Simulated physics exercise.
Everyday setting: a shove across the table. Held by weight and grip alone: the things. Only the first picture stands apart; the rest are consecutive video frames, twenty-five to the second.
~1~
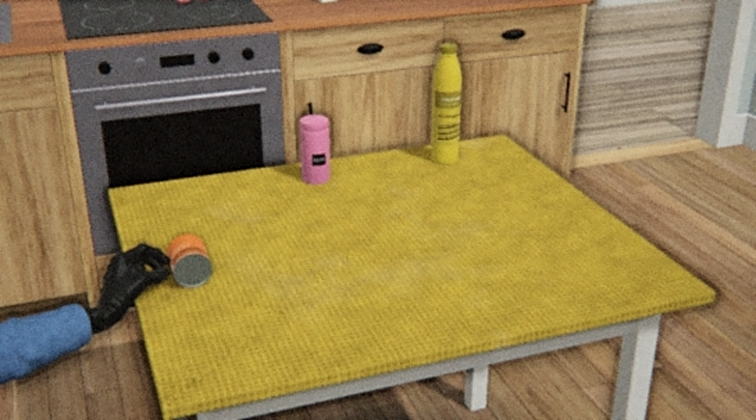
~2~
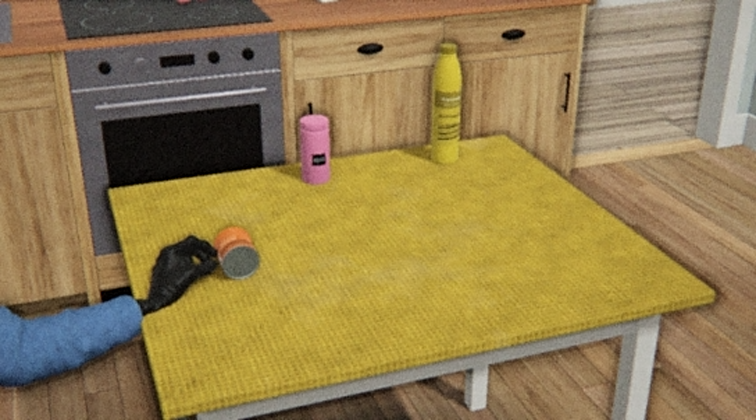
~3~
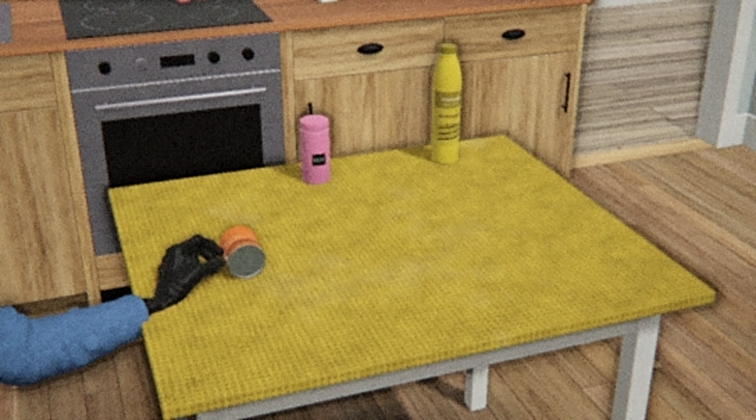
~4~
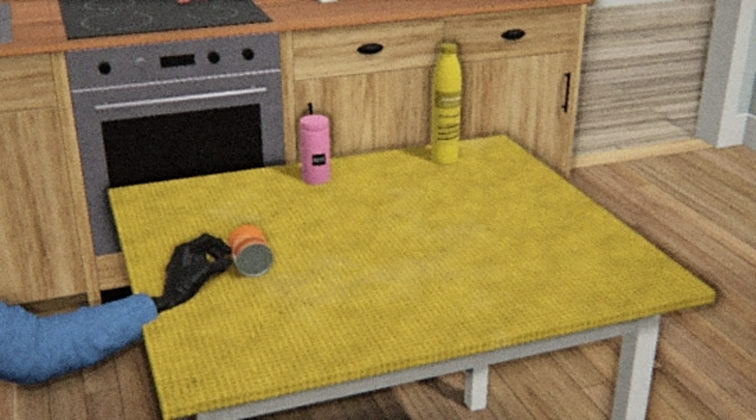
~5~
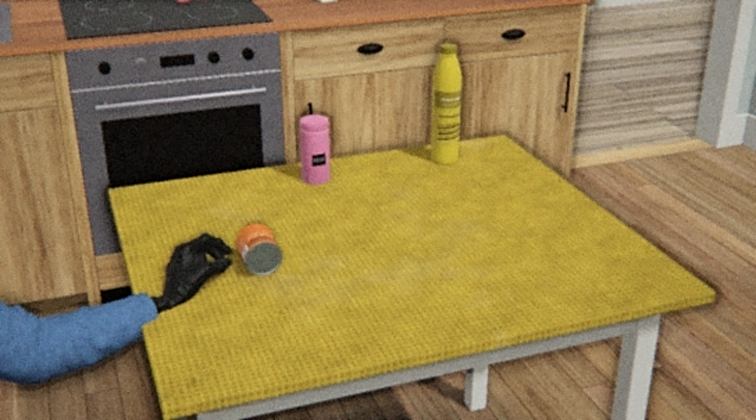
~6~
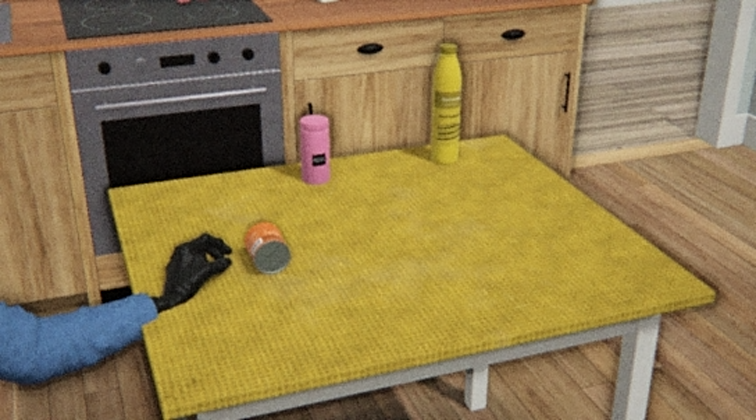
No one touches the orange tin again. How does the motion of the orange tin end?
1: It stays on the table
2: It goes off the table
The answer is 1.
Then, 0.10 s on from there, orange tin shifted about its own width near (287, 245).
Then, 0.20 s on from there, orange tin shifted about its own width near (304, 242).
Then, 0.40 s on from there, orange tin shifted well along near (329, 238).
Then, 0.60 s on from there, orange tin shifted well along near (345, 236).
In the end, moved from the start, orange tin. At the end, from the last picture's camera, orange tin near (352, 235).
